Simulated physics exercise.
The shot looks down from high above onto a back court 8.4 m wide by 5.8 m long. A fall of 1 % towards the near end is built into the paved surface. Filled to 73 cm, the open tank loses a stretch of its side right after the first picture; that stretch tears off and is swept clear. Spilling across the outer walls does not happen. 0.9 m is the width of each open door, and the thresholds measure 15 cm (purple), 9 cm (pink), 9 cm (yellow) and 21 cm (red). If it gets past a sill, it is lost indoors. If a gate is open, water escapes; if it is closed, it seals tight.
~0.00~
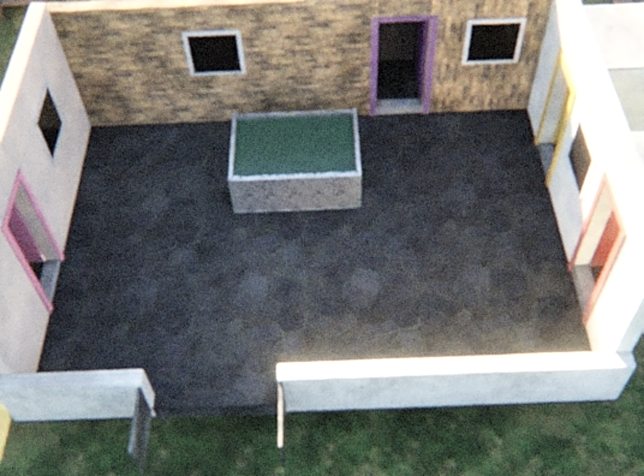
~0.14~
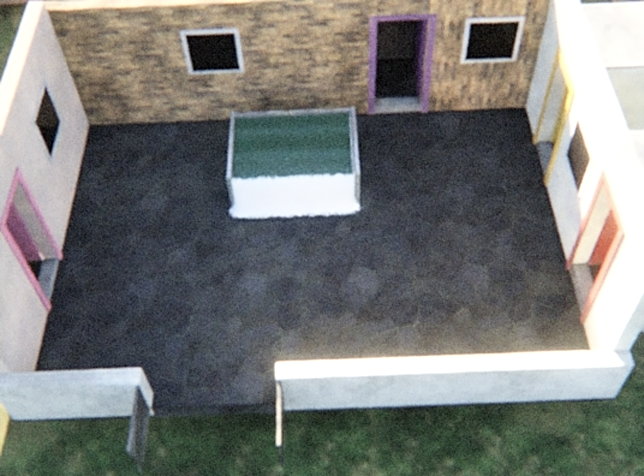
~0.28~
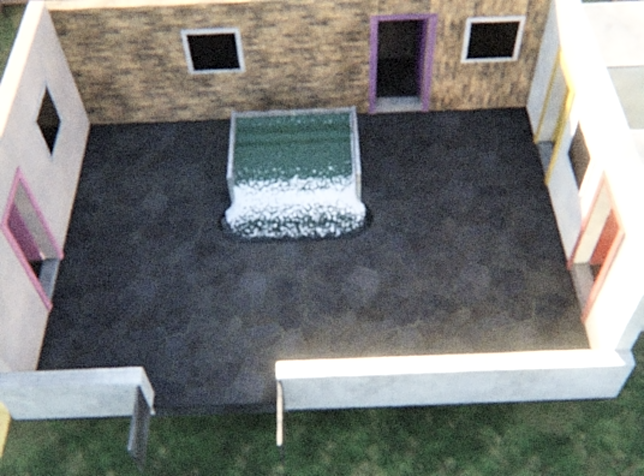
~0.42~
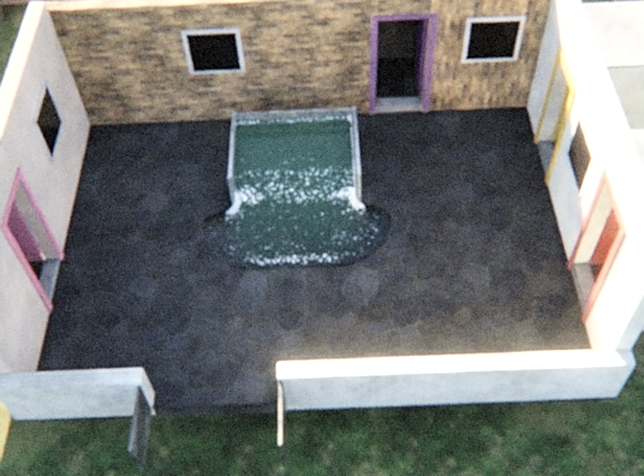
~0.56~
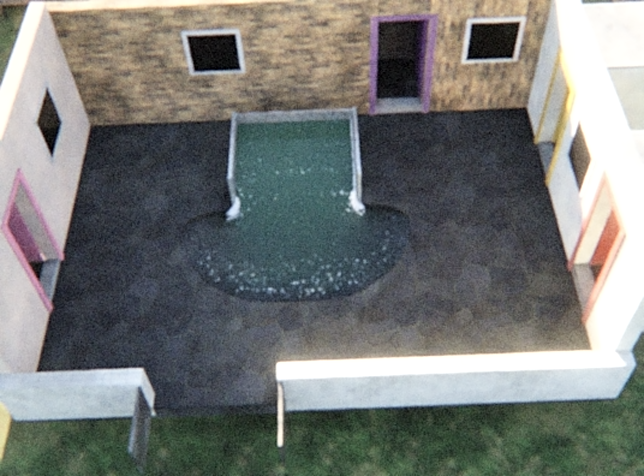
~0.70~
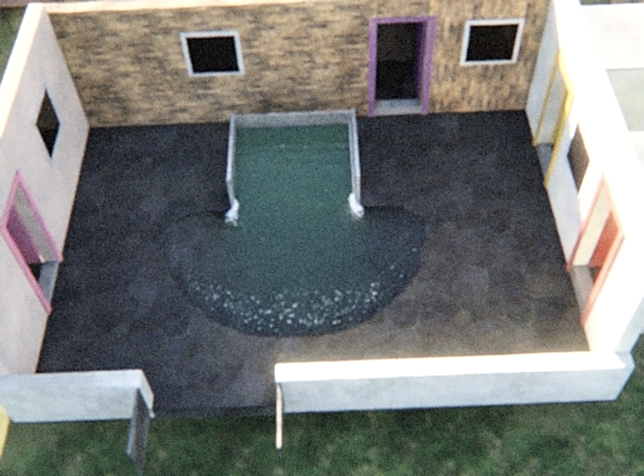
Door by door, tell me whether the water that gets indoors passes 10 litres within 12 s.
My prediction: At the purple door it looks set to land under the limit. At the pink door it looks set to land under the limit. At the yellow door it looks set to land under the limit. At the red door it looks set to land under the limit.
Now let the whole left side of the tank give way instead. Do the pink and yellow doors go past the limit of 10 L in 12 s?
Short answer, against that limit: Pink overshoots, yellow is fine.
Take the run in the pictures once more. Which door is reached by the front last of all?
The purple door.
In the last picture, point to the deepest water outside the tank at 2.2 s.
Roughly at pixel (320, 388).
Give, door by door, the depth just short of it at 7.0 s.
Purple 4 cm, pink 3 cm, yellow 3 cm, red 7 cm.
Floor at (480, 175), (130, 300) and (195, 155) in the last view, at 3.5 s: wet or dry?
First spot not yet wet, second submerged, third not yet wet.
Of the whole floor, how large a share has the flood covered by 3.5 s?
45 %.
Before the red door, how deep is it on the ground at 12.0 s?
About 3.5 centimetres.
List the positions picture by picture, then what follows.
The first frame shows still water, 73 cm deep, in the open tank at (295, 147).
In the second frame, water pours out at (295, 197) and has run 1.1 m, to (233, 214); typically 6 cm deep outside, 73 cm at the open tank's back.
In the third frame, water pours out at (296, 197) and has run 1.3 m, to (223, 225); typically 13 cm deep outside, 68 cm at the open tank's back.
In the fourth frame, the front is at (211, 245), 1.7 m from the gap at (296, 199); 3.2 m2 of floor is under water; 62 cm left at the back of the open tank.
In the fifth frame, the front is at (219, 283), 2.0 m from the gap at (297, 200); 5.4 m2 of floor is under water; 61 cm left at the back of the open tank.
In the sixth frame, the front is at (257, 331), 2.5 m from the gap at (295, 202); 7.8 m2 of floor is under water; 54 cm left at the back of the open tank.
After 1.4 s water covers 35 % of the floor and is deepest (38 cm) near (308, 388); purple door not reached, pink door not reached, yellow door not reached, red door not reached.
After 2.2 s water covers 45 % of the floor and is deepest (32 cm) near (320, 388); purple door not reached, pink door not reached, yellow door not reached, red door not reached.
After 3.5 s water covers 45 % of the floor and is deepest (28 cm) near (588, 378); purple door not reached, pink door 1 cm at the sill, 0 L in, yellow door not reached, red door 15 cm at the sill, 0 L in.
After 7.0 s water covers 80 % of the floor and is deepest (10 cm) near (563, 379); purple door 4 cm at the sill, 0 L in, pink door 3 cm at the sill, 0 L in, yellow door 3 cm at the sill, 0 L in, red door 7 cm at the sill, 0 L in.
After 12.0 s water covers 95 % of the floor and is deepest (6 cm) near (461, 212); purple door 3 cm at the sill, 0 L in, pink door 2 cm at the sill, 0 L in, yellow door 4 cm at the sill, 0 L in, red door 3 cm at the sill, 0 L in.
